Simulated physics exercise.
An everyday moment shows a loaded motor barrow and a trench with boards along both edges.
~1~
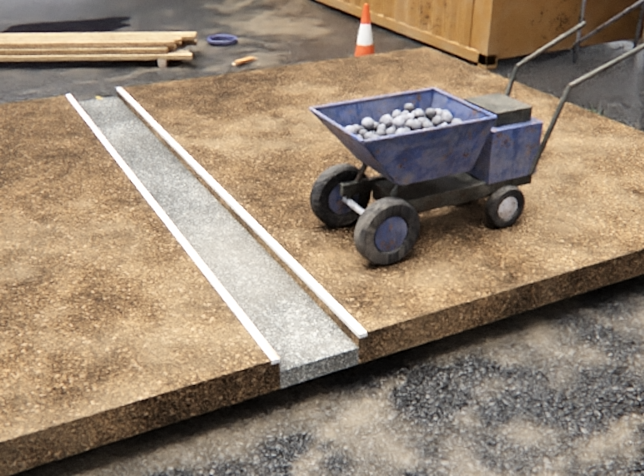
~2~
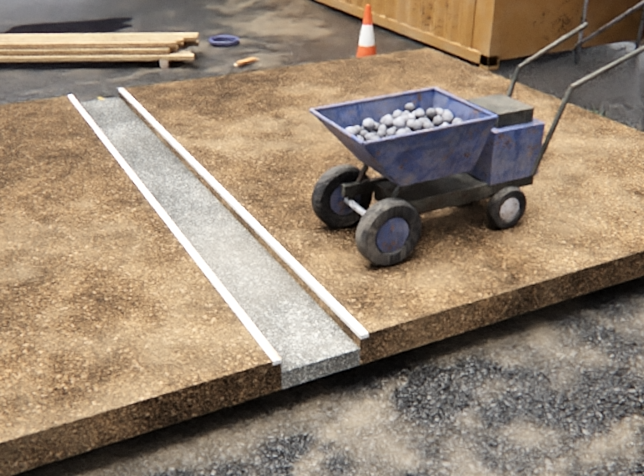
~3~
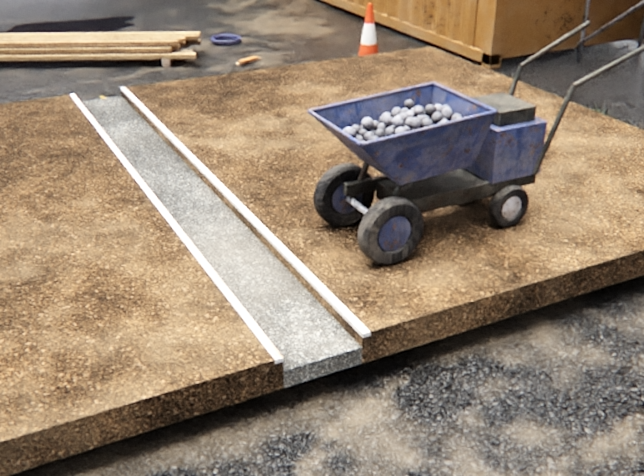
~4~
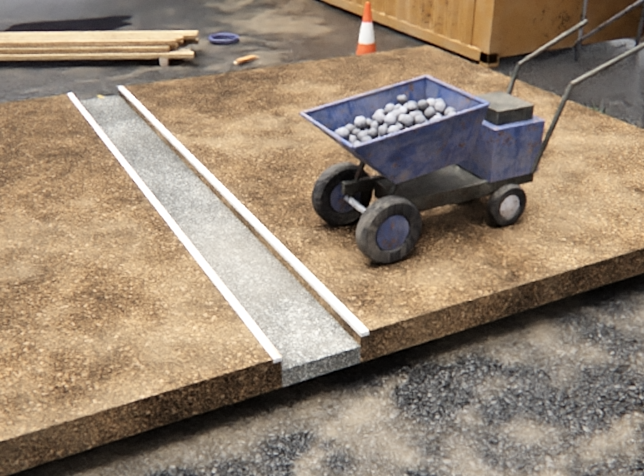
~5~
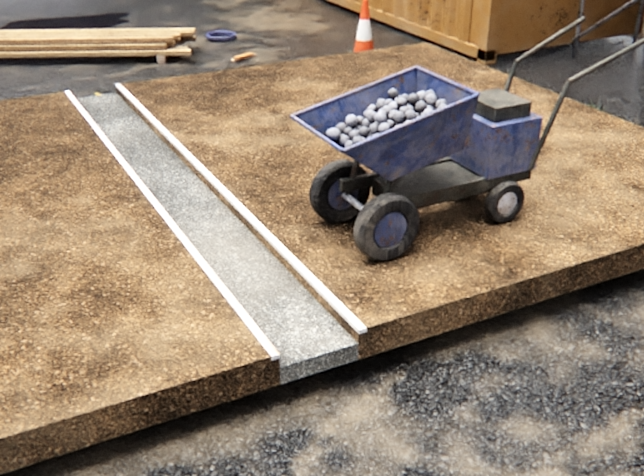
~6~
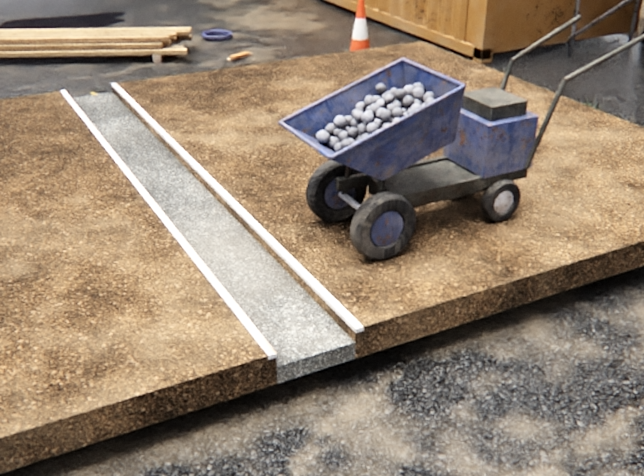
In this clip, a blue motor barrow loaded with round grey cobbles stands to the right of a shallow trench edged with pale boards. Its skip sits level at first, then gradually tilts forward toward the left.
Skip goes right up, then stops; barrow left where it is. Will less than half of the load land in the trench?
Result: Mostly in.
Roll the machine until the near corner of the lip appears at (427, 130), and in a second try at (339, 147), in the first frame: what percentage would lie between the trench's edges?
You'd see around 40 per cent the first time and around 50 per cent the second.
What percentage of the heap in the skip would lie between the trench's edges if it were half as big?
I'd put it at about 90 per cent.
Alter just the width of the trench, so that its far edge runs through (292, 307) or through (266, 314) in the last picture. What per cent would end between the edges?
Around 20 percent first, around 50 percent second.
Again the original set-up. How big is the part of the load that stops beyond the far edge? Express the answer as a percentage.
My estimate is close to 15 in a hundred.
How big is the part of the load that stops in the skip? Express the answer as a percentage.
It works out to some 20 percent.
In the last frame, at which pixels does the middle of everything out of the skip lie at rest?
At about (237, 267).
Just after the last frame, skip tipped steeply; every one in the skip.
A moment on, skip tipped right over; roughly two thirds in the skip; roughly a third in or heaped over the trench; just a few falling.
Further on, skip tipped right over; roughly a quarter in the skip; roughly two thirds in or heaped over the trench; about a tenth beyond it.
When it is over, skip tipped right over; roughly a quarter in the skip; roughly two thirds in or heaped over the trench; about a tenth beyond it.
